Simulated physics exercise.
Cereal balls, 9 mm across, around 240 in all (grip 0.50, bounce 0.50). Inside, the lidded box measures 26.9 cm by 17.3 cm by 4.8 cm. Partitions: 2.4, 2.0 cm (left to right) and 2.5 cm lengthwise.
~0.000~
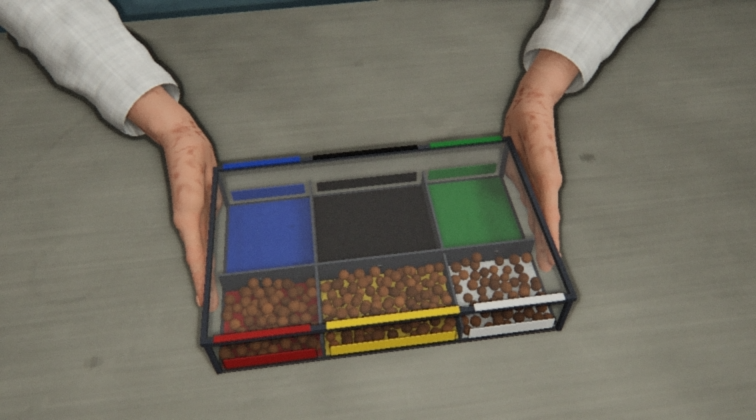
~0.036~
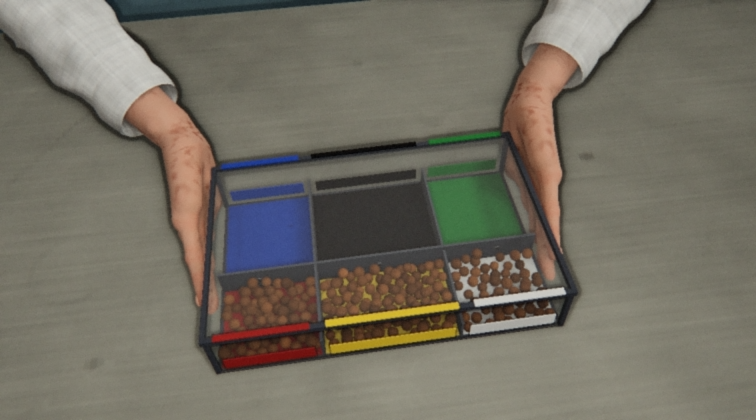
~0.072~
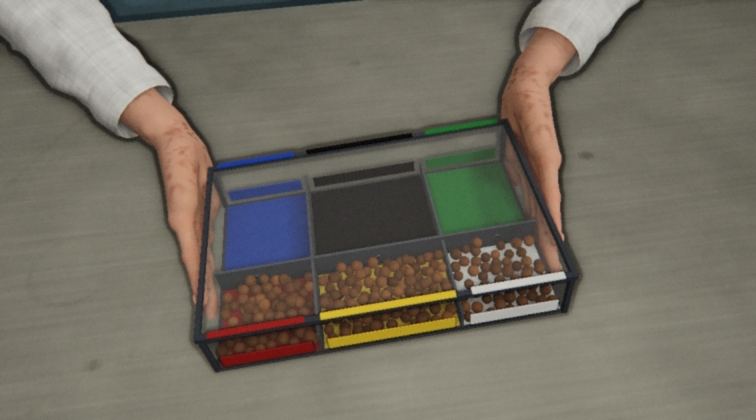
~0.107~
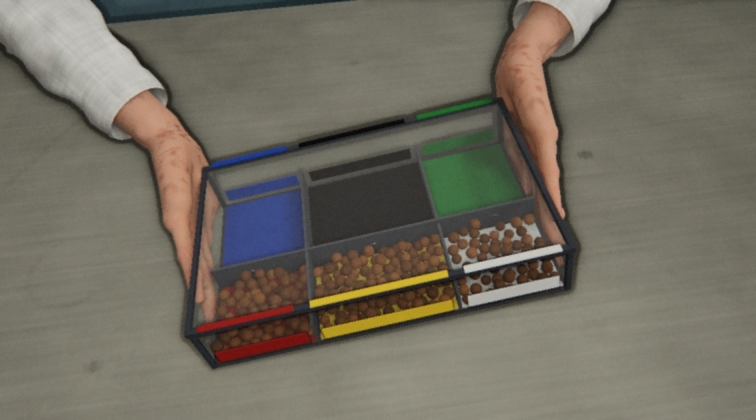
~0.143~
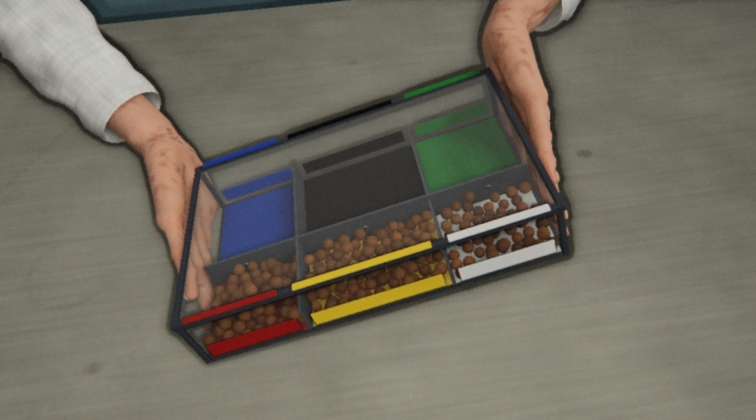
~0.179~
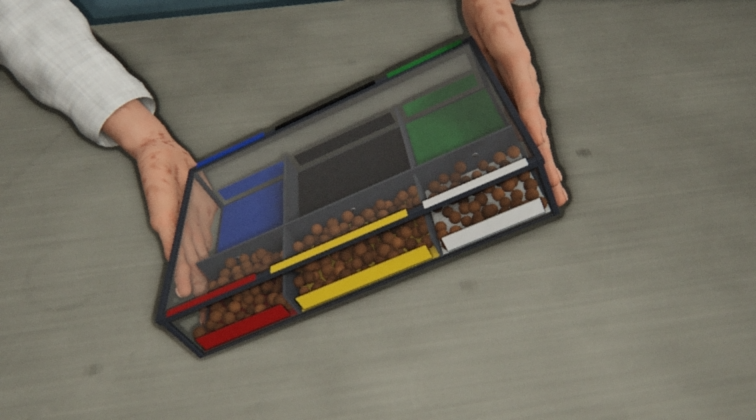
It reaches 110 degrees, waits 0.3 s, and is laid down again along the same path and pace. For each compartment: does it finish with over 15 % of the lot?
Red yes, blue yes, green no, yellow no, white no, black no.
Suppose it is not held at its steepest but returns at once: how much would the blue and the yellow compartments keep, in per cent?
Then: Blue 65; yellow 0.
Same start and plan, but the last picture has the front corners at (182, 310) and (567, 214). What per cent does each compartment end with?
Red 15, blue 80, green 0, yellow 0, white 0, black 5.
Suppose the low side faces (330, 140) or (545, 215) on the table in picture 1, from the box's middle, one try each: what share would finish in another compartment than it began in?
About 100 and 80 per cent.
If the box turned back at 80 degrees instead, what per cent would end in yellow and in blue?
Then: Yellow 15; blue 45.
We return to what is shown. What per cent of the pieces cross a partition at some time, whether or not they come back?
Some 75 per cent.
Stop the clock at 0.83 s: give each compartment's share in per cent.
Red 40; blue 55; green 0; yellow 0; white 0; black 0.
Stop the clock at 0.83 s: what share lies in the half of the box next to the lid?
About 80 per cent.
After 0.83 s, tilt 110 degrees; red 40 %, blue 55 %.
After 1.26 s, tilt 62 degrees; red 40 %, blue 60 %.
After 1.78 s, tilt 0 degrees; red 35 %, blue 65 %.
At rest (2.1 s), red 35 %, blue 65 %, green 0 %, yellow 0 %, white 0 %, black 0 %.
